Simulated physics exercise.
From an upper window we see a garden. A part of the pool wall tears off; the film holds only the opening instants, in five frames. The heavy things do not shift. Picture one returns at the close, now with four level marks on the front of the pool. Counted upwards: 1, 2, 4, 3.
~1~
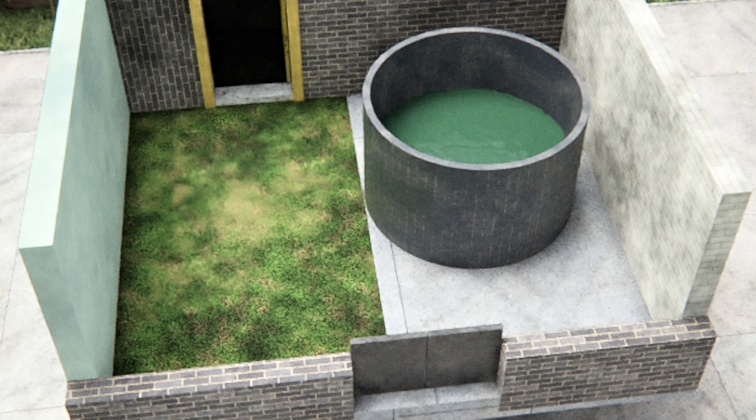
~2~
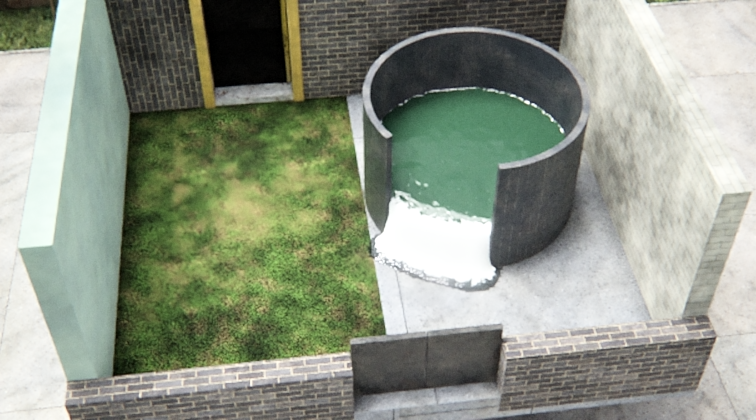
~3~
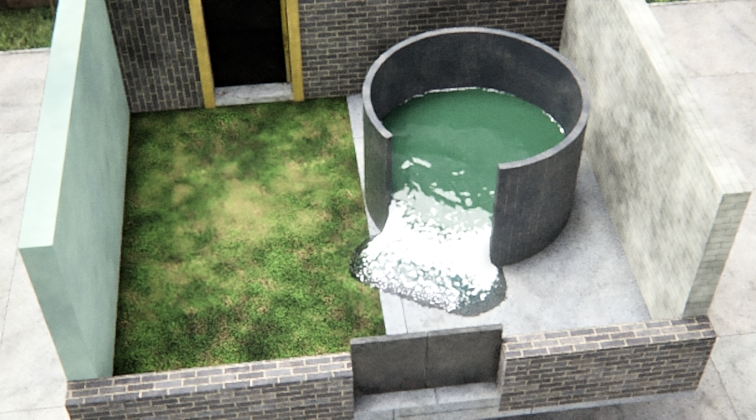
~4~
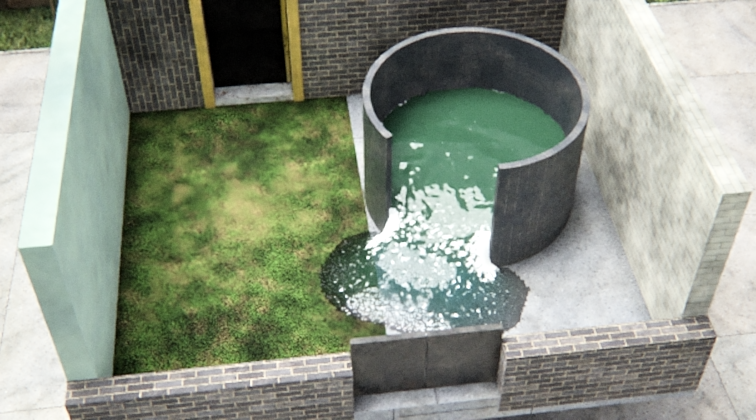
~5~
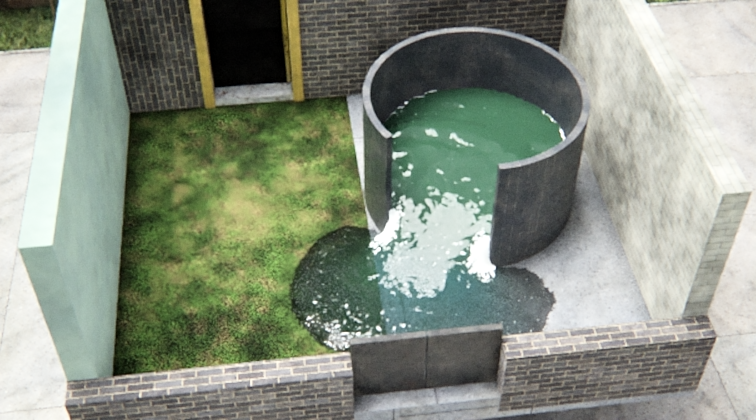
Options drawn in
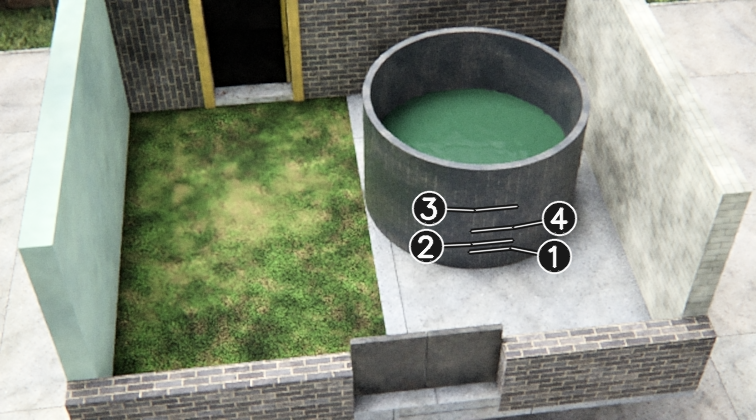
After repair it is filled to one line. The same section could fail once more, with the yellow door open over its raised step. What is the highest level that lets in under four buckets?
Choose 4.
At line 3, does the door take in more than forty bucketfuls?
No, less.
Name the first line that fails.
3.
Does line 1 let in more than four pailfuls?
No, that is safe.
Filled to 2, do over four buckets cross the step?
No, that is safe.
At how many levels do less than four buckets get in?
Three of the four.
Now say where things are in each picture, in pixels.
Water in the pool at rest, its middle at (471, 150); foot of the yellow doorway at (255, 103); shut gate at (426, 340).
Water covers 2 % of the ground and shows as far out as (492, 275).
Water covers 5 % of the ground and shows as far out as (362, 273).
Water covers 9 % of the ground and shows as far out as (333, 291).
Water covers 16 % of the ground and shows as far out as (317, 316).
On the marked copy, 1 at (490, 250); 2 at (491, 242); 3 at (495, 208); 4 at (492, 229); from the bottom up 1, 2, 4, 3.
Choosing 1, nothing gets over.
Choosing 2, nothing gets over.
Choosing 3, about 12 bucketfuls get in.
Choosing 4, a splash gets over, under a bucket.
